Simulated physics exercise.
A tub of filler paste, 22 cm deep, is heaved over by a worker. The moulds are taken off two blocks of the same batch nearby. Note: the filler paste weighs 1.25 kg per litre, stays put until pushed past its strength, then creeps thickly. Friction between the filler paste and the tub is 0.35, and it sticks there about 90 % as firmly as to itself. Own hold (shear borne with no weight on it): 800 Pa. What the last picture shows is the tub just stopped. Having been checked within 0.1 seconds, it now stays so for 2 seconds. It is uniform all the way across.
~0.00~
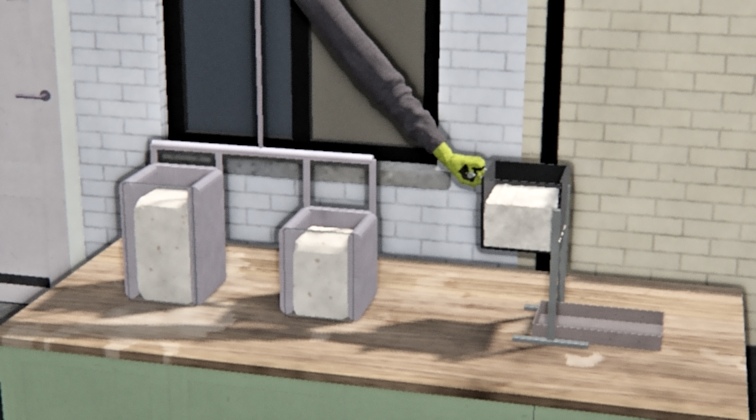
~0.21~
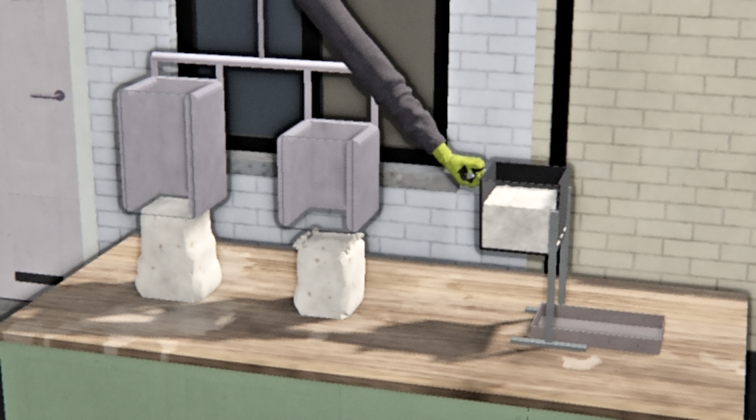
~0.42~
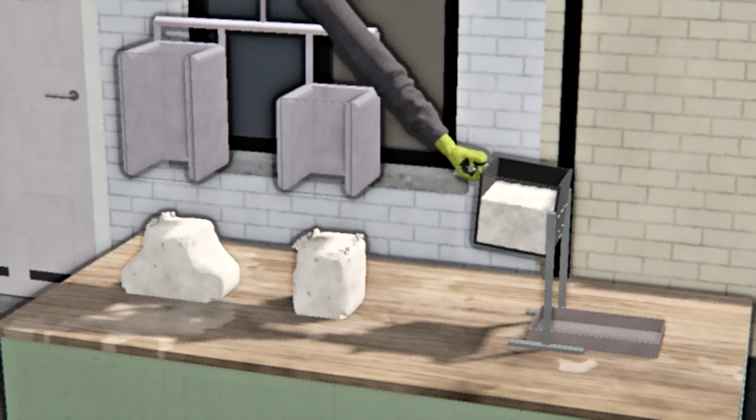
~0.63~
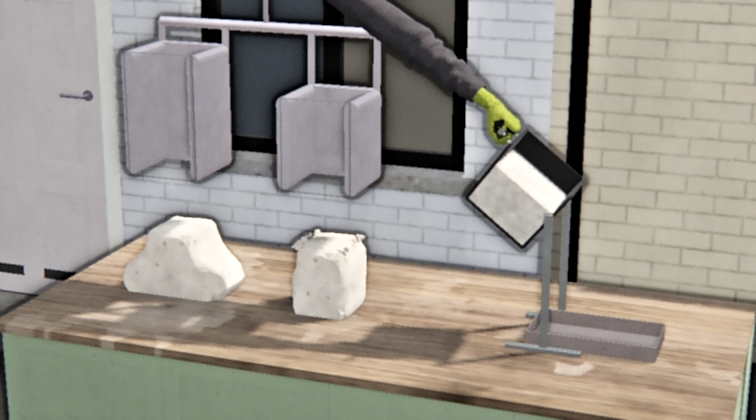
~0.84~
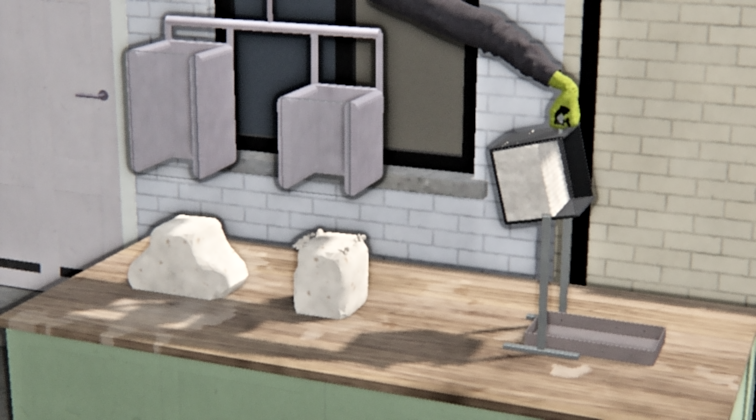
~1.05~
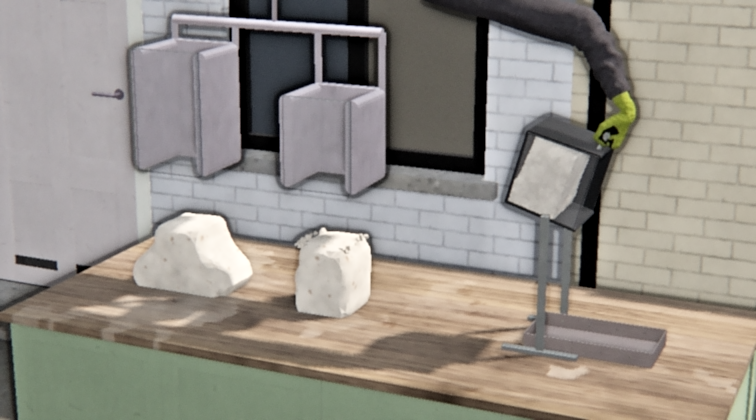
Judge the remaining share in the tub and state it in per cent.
The remaining share is close to 51 %.
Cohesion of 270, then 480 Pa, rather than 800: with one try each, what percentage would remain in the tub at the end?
Result: 25 % for the first case, 40 % for the second.
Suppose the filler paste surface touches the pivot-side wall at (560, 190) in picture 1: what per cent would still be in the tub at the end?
Result: Approx. 40 % remaining in tub.
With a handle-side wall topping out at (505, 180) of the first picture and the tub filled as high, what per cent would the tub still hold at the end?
Some 100 per cent, I reckon.
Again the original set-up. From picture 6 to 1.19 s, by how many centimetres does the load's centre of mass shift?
Distance: About 5 cm.
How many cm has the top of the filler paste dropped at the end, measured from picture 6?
The top ends up some 14 cm below its level in the last picture.
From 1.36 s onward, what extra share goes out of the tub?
Roughly 18 per cent of the load.
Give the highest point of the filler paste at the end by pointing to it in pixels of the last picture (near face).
About (529, 183).
After 1.19 s, the tub is at 105 degrees and holds 100 %.
After 1.36 s, the tub is at 105 degrees and holds 68 %.
After 1.53 s, the tub is at 105 degrees and holds 51 %.
After 1.70 s, the tub is at 105 degrees and holds 51 %.
After 3.05 s, at the end, the tub is at 105 degrees and holds 51 %.
